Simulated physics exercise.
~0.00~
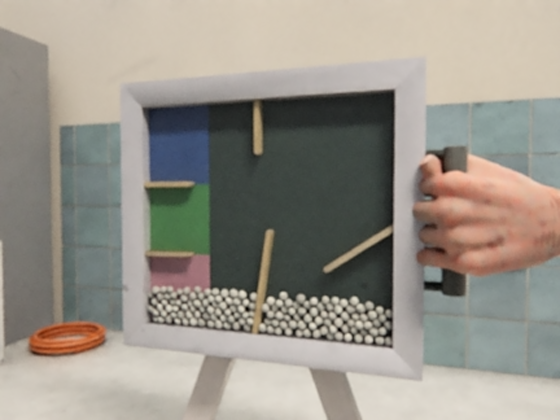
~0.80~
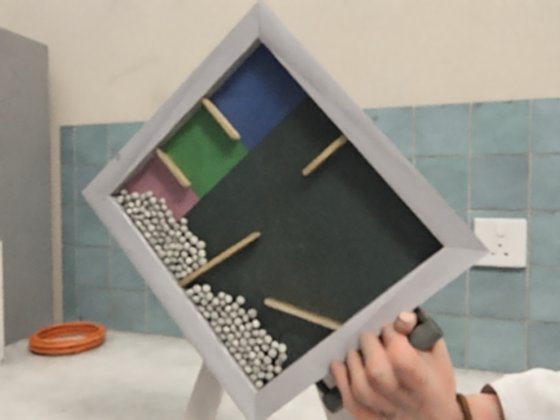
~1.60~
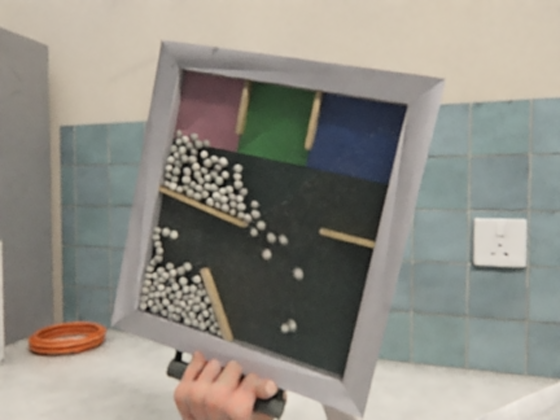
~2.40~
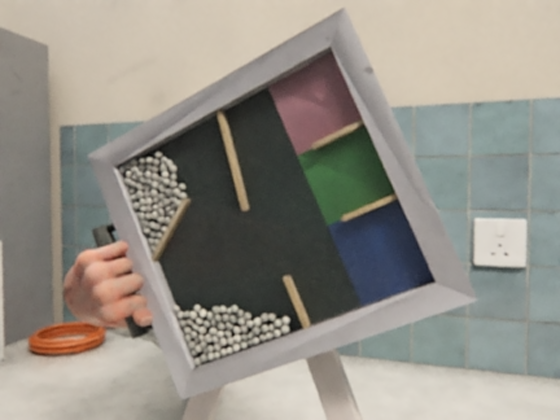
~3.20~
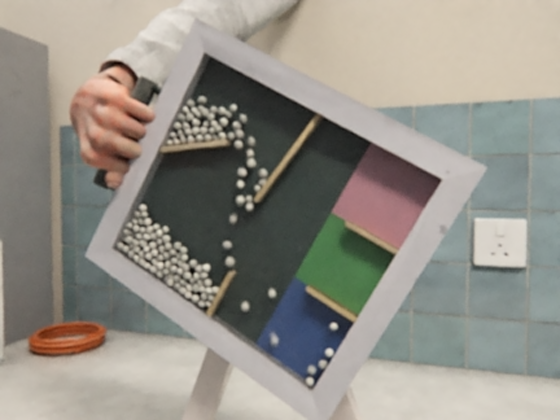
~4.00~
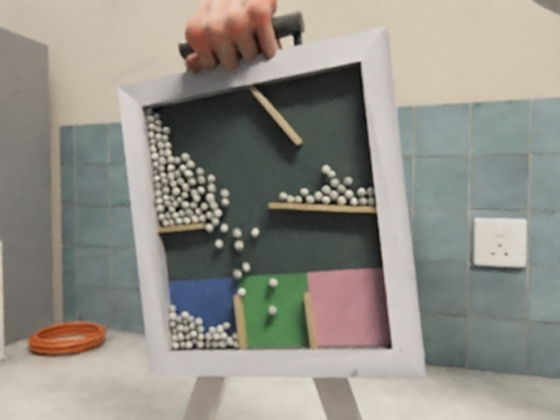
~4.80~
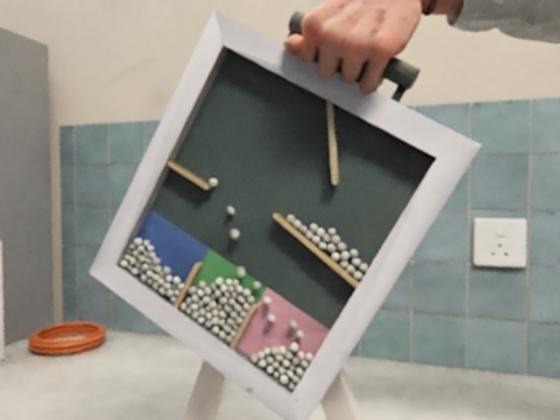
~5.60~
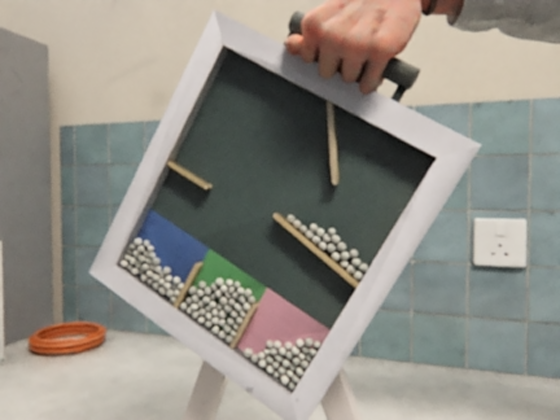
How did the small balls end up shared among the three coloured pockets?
The blue, green and pink pockets each ended up with a middling share of the balls, and none of them held most of the balls.
